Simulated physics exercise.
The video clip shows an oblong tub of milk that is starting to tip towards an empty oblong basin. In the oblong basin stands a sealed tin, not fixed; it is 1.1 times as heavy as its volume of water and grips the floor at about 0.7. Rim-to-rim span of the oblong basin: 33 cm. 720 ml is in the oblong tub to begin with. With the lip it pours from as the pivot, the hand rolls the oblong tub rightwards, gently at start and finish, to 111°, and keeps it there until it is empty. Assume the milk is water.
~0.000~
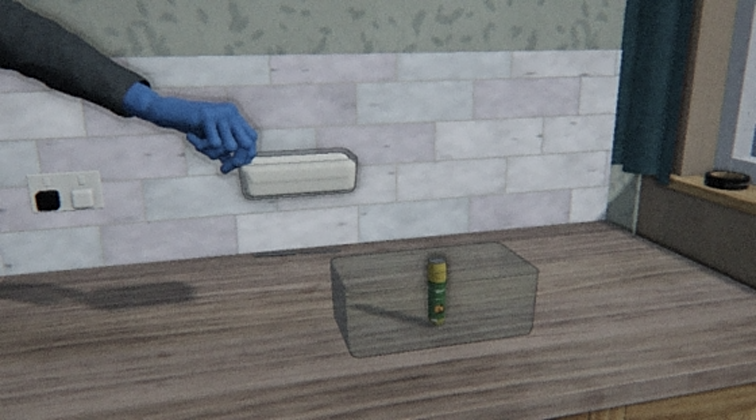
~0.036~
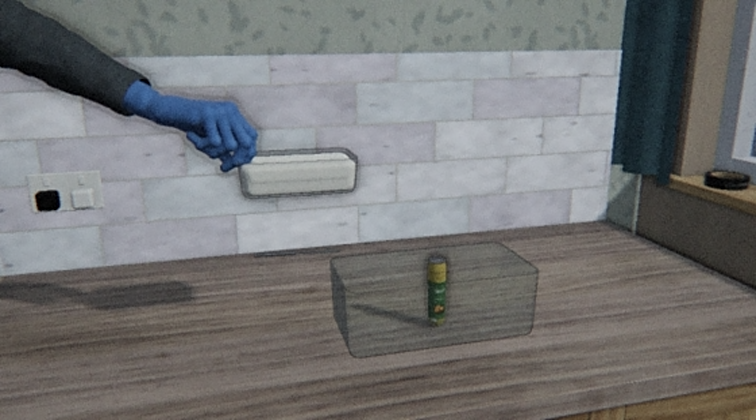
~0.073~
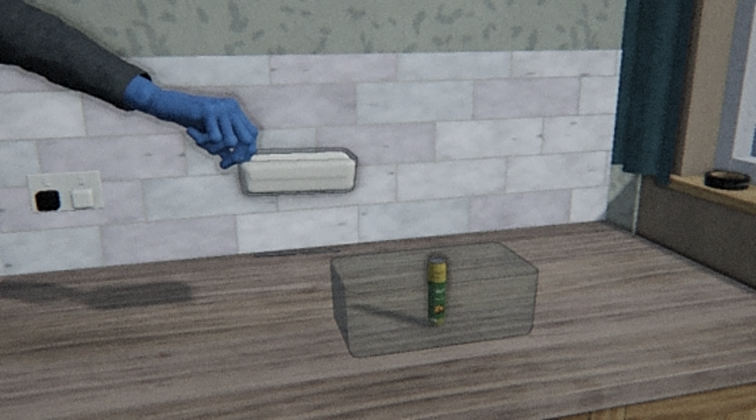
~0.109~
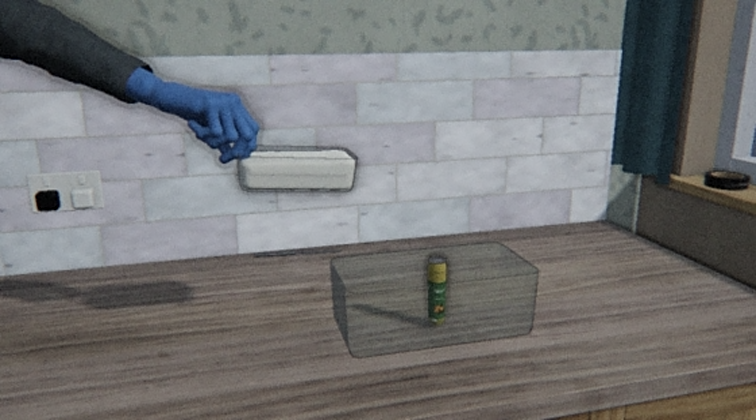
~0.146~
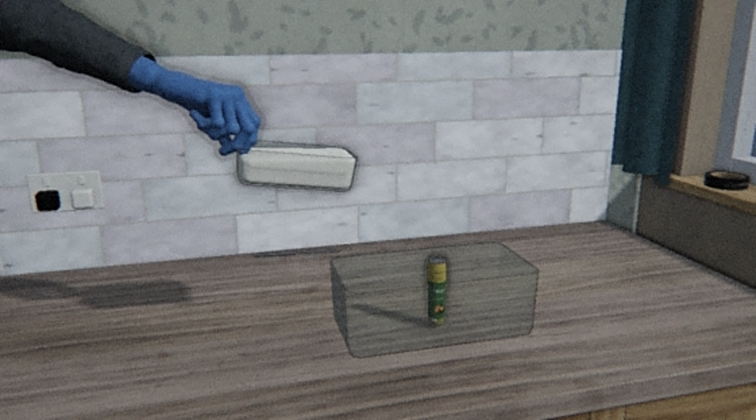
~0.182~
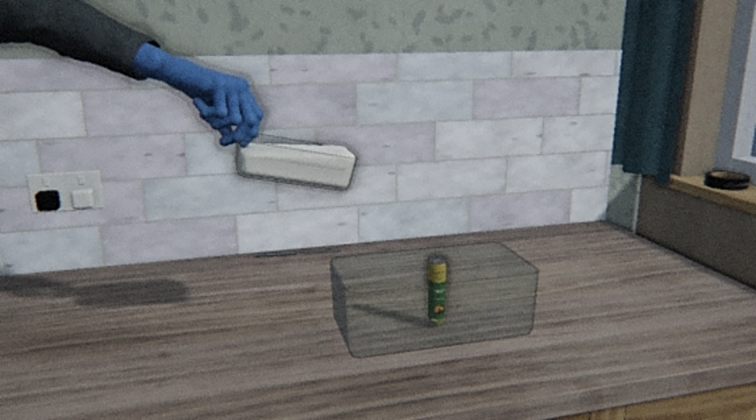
A blue-gloved hand slowly tilts a white oblong tub rightwards above a wooden counter.
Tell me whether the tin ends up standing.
It does.
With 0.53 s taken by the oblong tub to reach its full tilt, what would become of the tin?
Outcome - the tin stays erect.
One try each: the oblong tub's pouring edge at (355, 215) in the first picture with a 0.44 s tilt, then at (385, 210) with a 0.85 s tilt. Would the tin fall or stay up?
Try 1: Tipped over; try 2: Still standing.
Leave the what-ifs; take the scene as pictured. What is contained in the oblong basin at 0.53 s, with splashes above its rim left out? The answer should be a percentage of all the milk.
Around 7%.
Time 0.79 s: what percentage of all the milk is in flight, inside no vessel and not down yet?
12 per cent or so.
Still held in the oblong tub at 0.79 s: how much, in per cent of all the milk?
Near 0 percent, more or less.
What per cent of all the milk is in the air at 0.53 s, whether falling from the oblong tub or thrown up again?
Roughly 68 percent.
By 0.53 s the tilt is 77° and 26 per cent is still to pour; the tin stands where it began.
By 0.79 s the tilt is 110° and 0 per cent is still to pour; the tin stands where it began.
By 1.06 s the tilt is 111° and 0 per cent is still to pour; the tin stands where it began.
By 1.35 s the tilt is 111° and 0 per cent is still to pour; the tin stands where it began.
At rest the tin stands where it began.
